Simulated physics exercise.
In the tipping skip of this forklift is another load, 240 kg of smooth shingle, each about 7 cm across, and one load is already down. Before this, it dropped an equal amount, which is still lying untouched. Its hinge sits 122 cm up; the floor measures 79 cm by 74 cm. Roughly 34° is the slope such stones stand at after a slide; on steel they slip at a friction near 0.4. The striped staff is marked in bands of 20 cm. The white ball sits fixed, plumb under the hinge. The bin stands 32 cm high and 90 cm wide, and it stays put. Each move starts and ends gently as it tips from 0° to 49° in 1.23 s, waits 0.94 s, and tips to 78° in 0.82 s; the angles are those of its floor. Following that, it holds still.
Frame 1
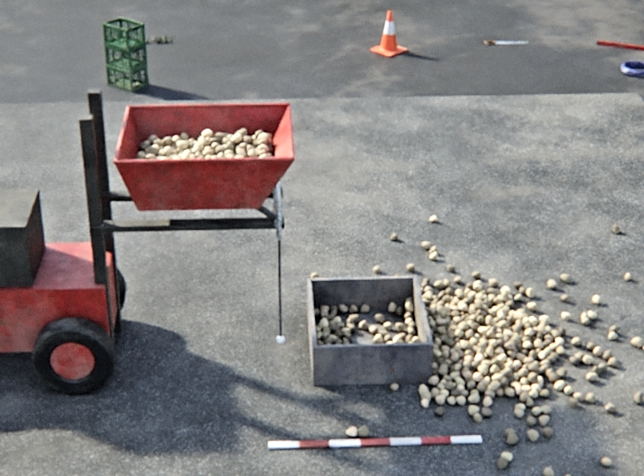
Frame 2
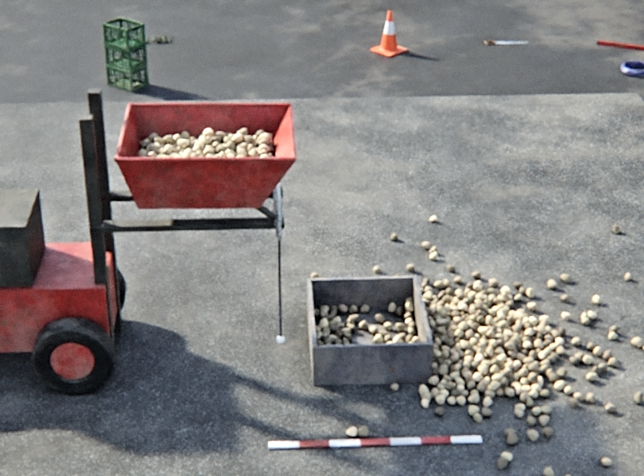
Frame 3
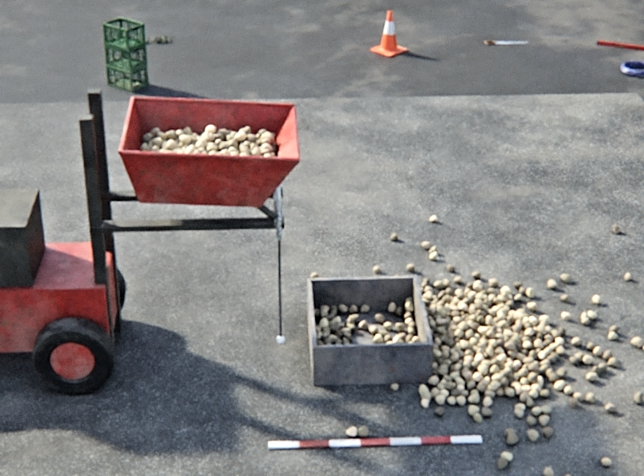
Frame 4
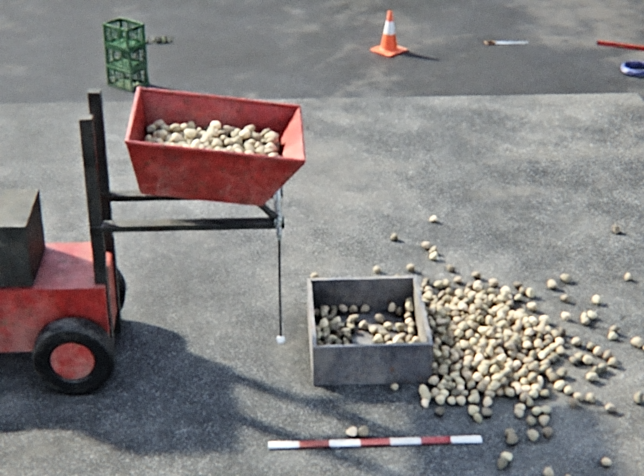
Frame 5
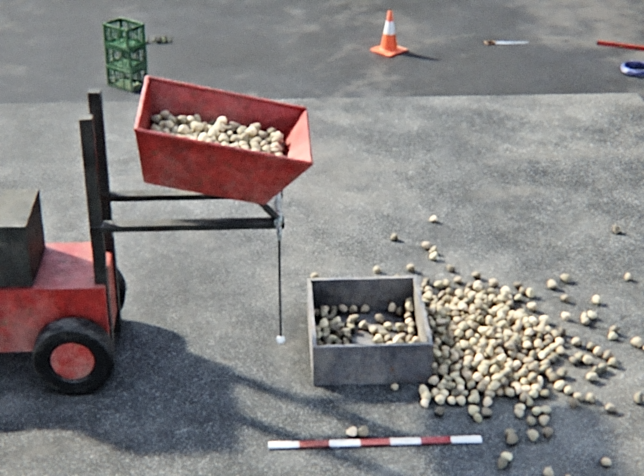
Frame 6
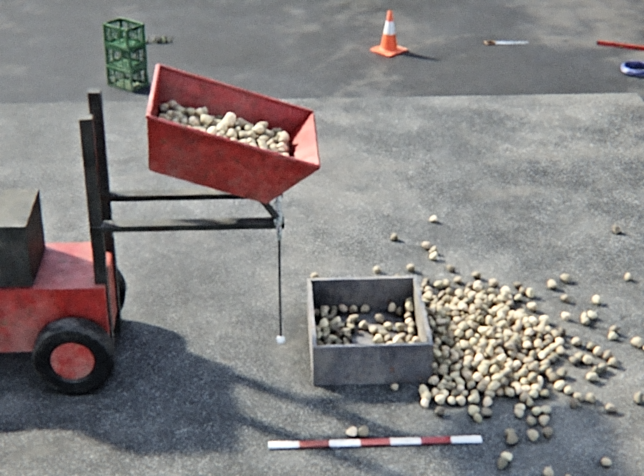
At first, a forklift at left holds a level red skip loaded with pale, rounded stones, beside a grey bin with similar stones inside and many more scattered to its right. The skip then gradually tilts, its left end rising and right lip dipping slightly, while its load stays inside.
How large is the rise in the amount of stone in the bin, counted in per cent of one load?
50 %.
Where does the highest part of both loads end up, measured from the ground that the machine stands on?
I'd say close to 34 cm above the ground.
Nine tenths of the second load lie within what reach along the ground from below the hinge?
About 140 centimetres ahead of it.
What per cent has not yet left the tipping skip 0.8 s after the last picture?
Still inside: Some 100 %.
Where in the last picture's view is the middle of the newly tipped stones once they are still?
Near (414, 331).
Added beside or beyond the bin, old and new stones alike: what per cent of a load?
About 50 per cent.
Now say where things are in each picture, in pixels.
The first picture shows lip at (294, 159), floor tilted 0°, highest stones at (221, 142). The earlier load is highest near (456, 318), 14 cm above ground level, 14 % in the bin, 85 % beside or beyond the bin.
The second picture shows lip at (295, 159), floor tilted 1°, highest stones at (222, 141).
The third picture shows lip at (299, 160), floor tilted 4°, highest stones at (194, 138).
The fourth picture shows lip at (305, 162), floor tilted 8°, highest stones at (182, 133).
The fifth picture shows lip at (312, 164), floor tilted 13°, highest stones at (182, 125).
In the sixth picture, the tipping skip is at 19°, its lip at (320, 167); the top of the load is at (179, 116).
Then, 0.4 s after the last picture the floor is at 41°; in per cent of one load, 100 in the tipping skip, 14 in the bin, 85 beside or beyond the bin; the foremost stones are past the picture's edge.
Then, 0.8 s after the last picture the floor is at 49°; in per cent of one load, 100 in the tipping skip, 15 in the bin, 85 beside or beyond the bin; the foremost stones are past the picture's edge.
Then, 2.9 s after the last picture the floor is at 78°; in per cent of one load, 30 in the tipping skip, 59 in the bin, 110 beside or beyond the bin; the foremost stones are past the picture's edge.
Then, 5.3 s after the last picture the floor is at 78°; in per cent of one load, 0 in the tipping skip, 65 in the bin, 134 beside or beyond the bin; the foremost stones are past the picture's edge. Net gain in the bin, 50.
